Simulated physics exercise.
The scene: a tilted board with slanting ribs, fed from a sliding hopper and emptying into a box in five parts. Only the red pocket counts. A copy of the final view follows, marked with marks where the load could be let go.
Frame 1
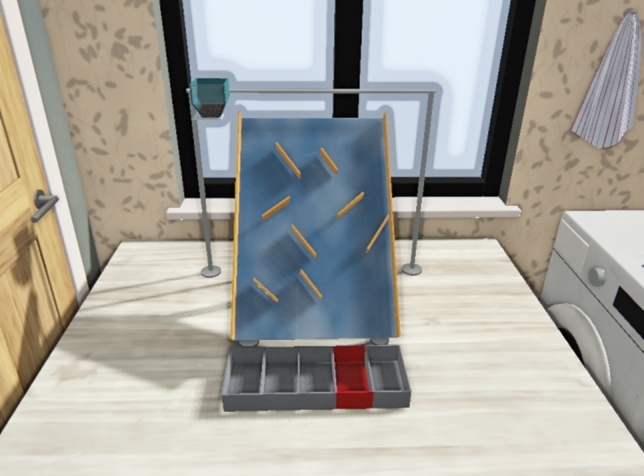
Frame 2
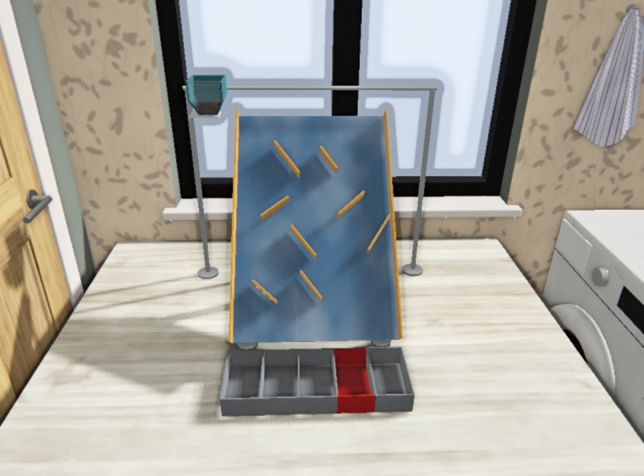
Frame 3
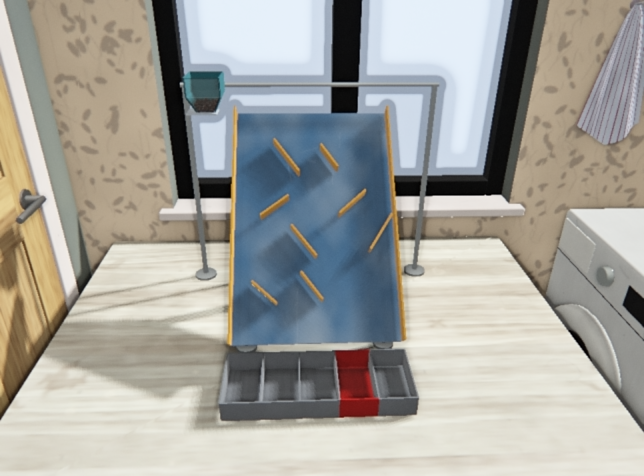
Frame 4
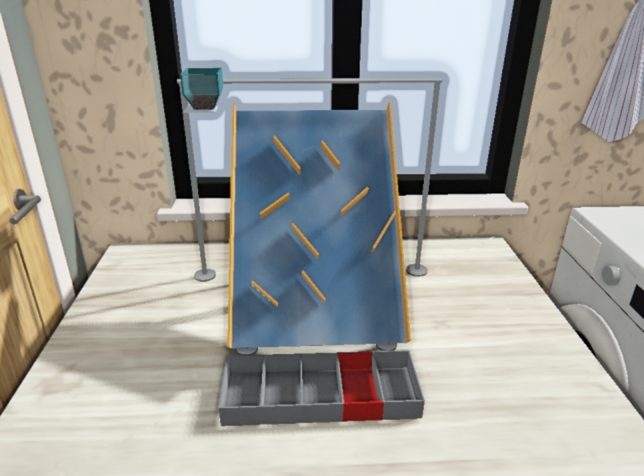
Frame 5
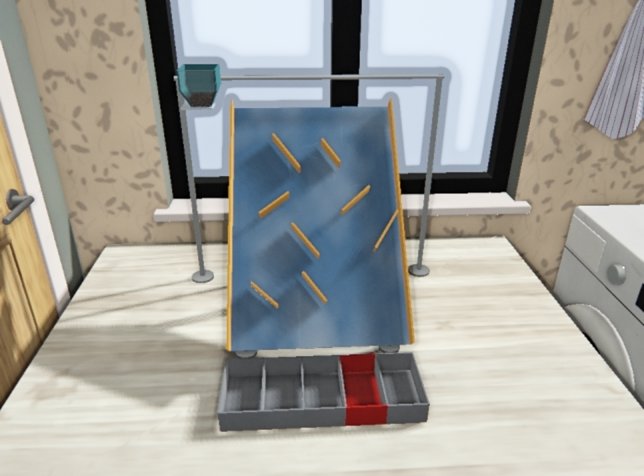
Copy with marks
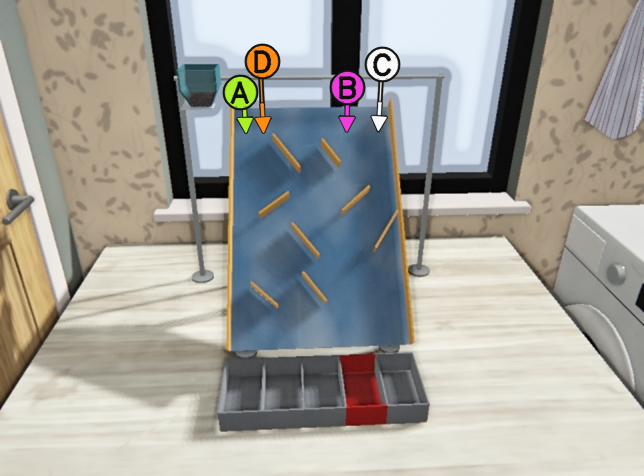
A tilted blue board with slanting orange ribs stood on a table above a gray box with one red pocket, and nothing on it moved as the view drew slightly closer.
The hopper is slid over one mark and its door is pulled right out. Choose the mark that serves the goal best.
Choose B.
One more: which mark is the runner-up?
That would be C.
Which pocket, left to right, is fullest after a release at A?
It is the first one.
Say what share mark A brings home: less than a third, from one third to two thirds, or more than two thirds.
Less than a third.
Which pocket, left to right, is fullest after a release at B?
The fourth.
On the marked copy, mark A meets the board at (245, 127); mark B meets the board at (346, 126); mark C meets the board at (378, 125); mark D meets the board at (263, 127).
With A, a small part in the red pocket, about two thirds in other pockets, about a quarter outside the box.
With B, about two thirds in the red pocket, about a quarter in other pockets, a small part outside the box.
With C, about a third in the red pocket, about a third in other pockets, about a quarter outside the box.
With D, a small part in the red pocket, about two thirds in other pockets, about a quarter outside the box.
